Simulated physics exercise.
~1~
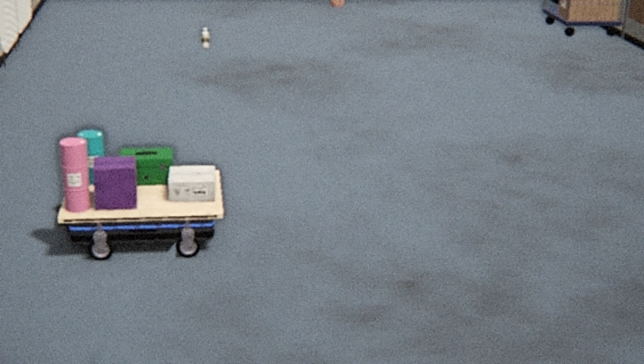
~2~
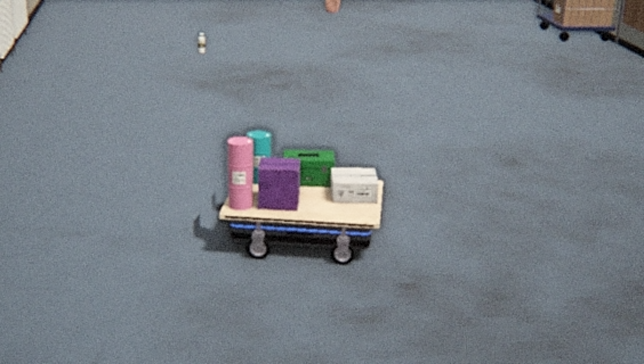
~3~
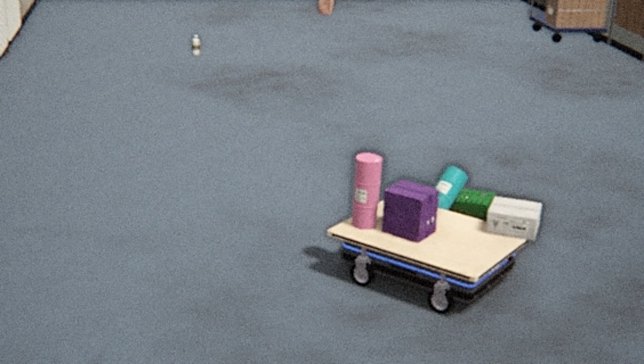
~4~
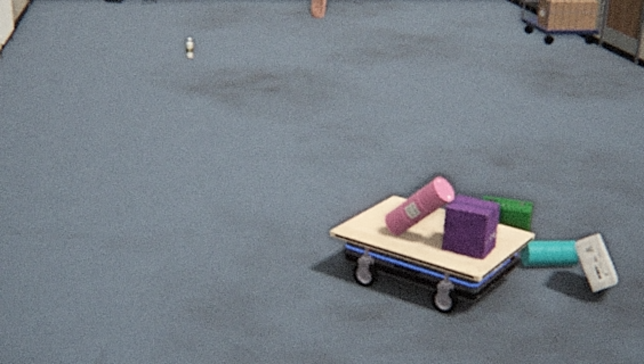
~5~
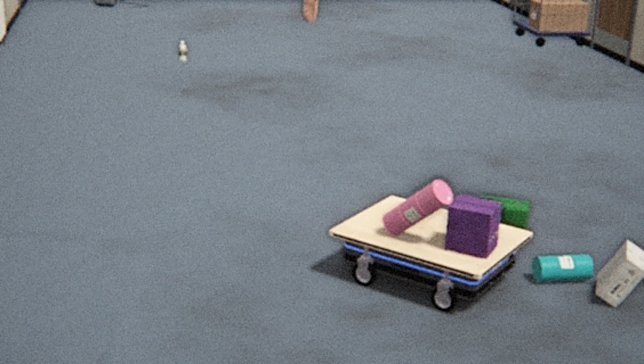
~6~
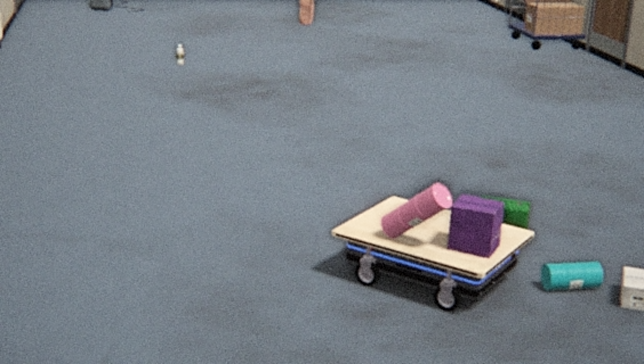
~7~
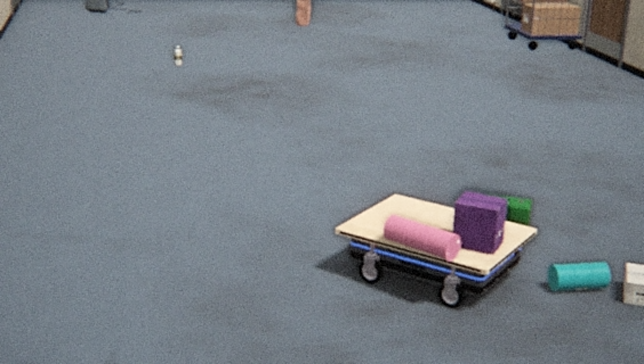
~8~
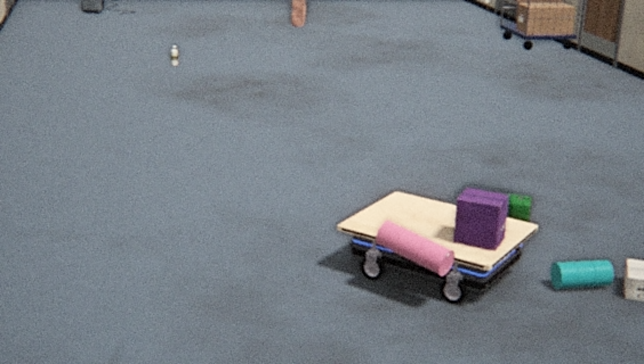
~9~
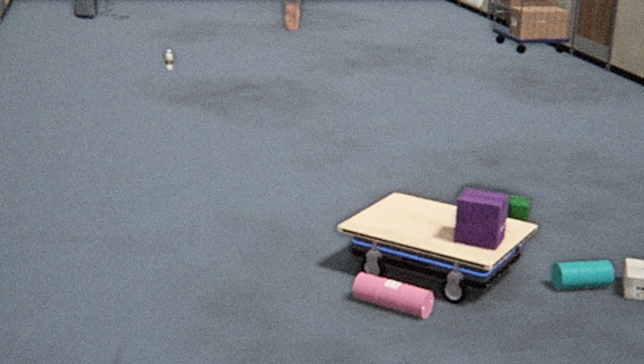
On a grey floor, a loaded cart rolls right, turns and stops, spilling all but the purple box.
